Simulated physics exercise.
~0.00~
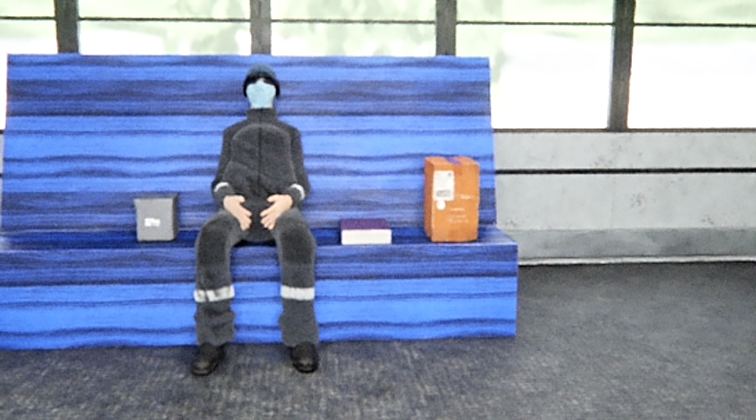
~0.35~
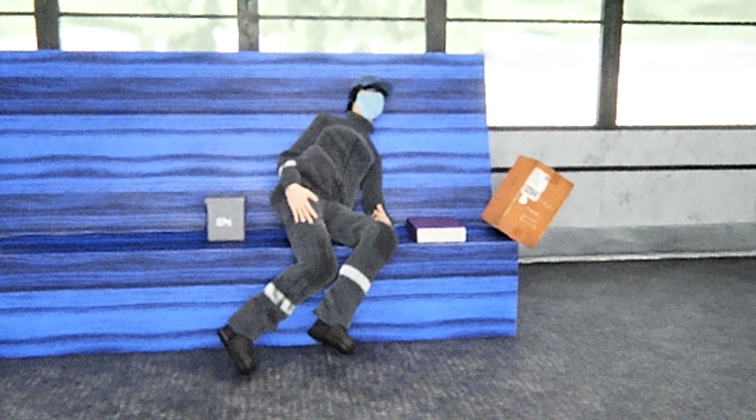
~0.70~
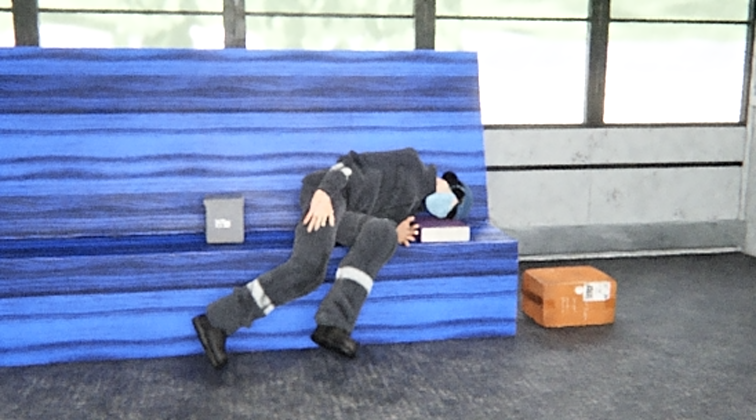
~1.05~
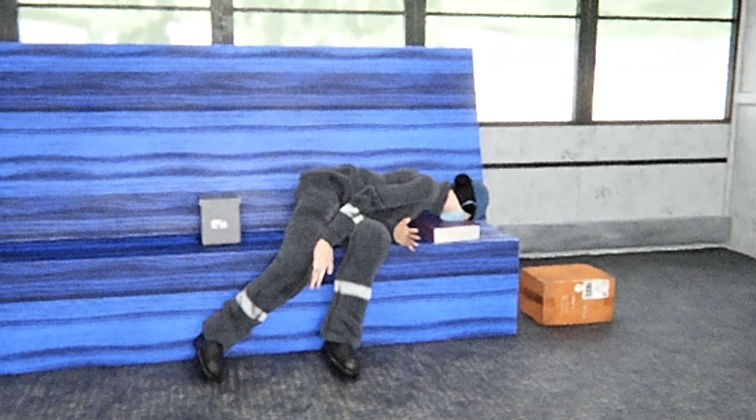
In the video, a masked person in dark clothes sits on a blue bench among a grey tub, a purple folder and an orange box, then slumps right onto the folder as the box tips off the bench end and lands on its side on the floor.
